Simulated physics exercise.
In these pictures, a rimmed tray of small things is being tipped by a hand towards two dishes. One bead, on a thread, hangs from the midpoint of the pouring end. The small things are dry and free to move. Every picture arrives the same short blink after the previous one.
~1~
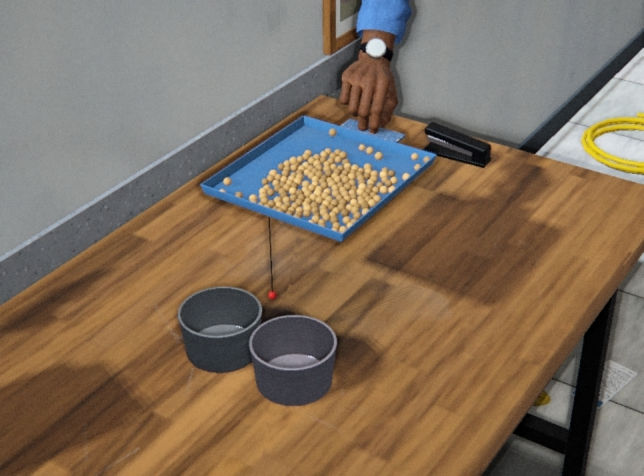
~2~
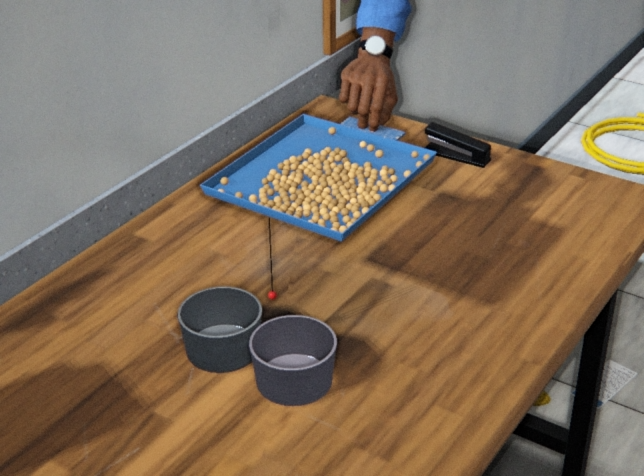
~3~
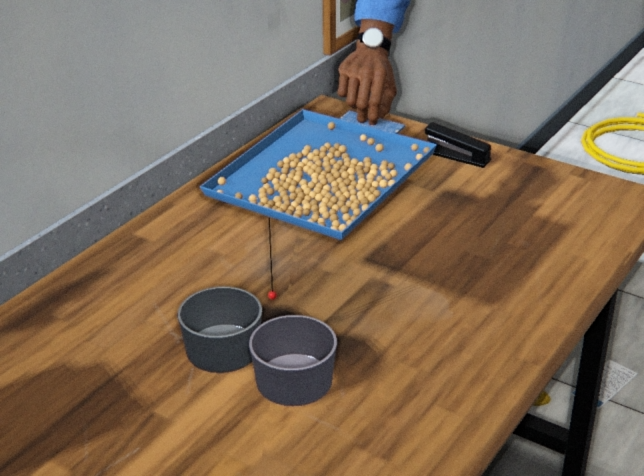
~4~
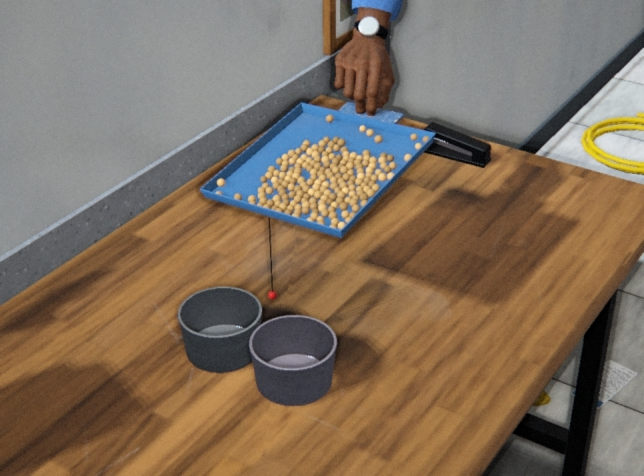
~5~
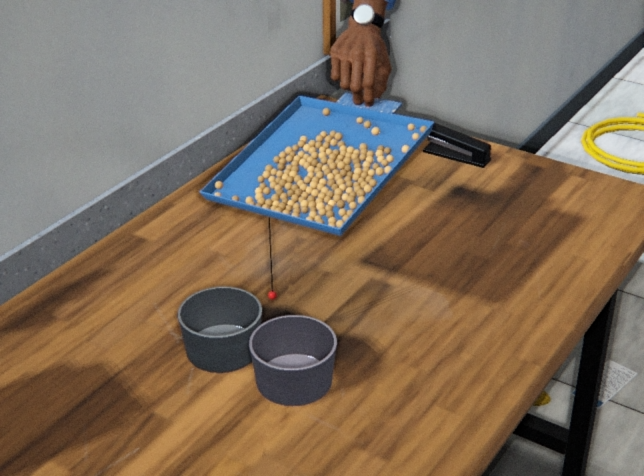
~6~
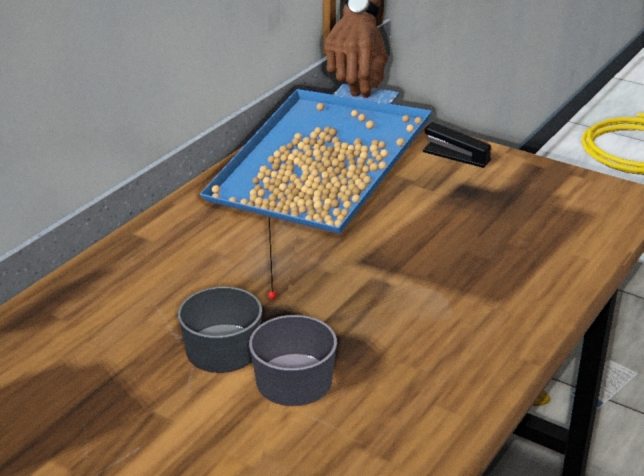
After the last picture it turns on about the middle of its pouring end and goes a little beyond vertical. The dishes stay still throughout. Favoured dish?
Left.
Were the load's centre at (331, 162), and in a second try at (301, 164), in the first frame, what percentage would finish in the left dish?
About 50 % and 50 %.
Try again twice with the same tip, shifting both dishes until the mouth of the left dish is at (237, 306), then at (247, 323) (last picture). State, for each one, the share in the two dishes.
The first comes to 50 percent and the second to 30 percent.
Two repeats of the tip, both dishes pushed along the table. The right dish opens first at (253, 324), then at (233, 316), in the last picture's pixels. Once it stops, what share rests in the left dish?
Trial 1 about 60 %, trial 2 about 30 %.
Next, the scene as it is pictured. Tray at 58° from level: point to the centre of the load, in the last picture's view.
Around (246, 197).
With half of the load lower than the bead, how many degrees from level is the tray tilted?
Close to 75° of tilt at that moment.
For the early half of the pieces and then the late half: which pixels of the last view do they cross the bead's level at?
At about (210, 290), then at (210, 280).
Soon after the last picture, tray tipped steeply; most on the tray; a small part in the left dish; a stray few outside both; a small part in the air.
A little later, tray tipped right over; a stray few on the tray; a stray few in the right dish; about half in the left dish; about a third outside both; a small part in the air.
Later still, tray tipped past a quarter turn; a stray few in the right dish; about half in the left dish; about half outside both.
By the end, tray tipped past a quarter turn; a stray few in the right dish; about half in the left dish; about half outside both.
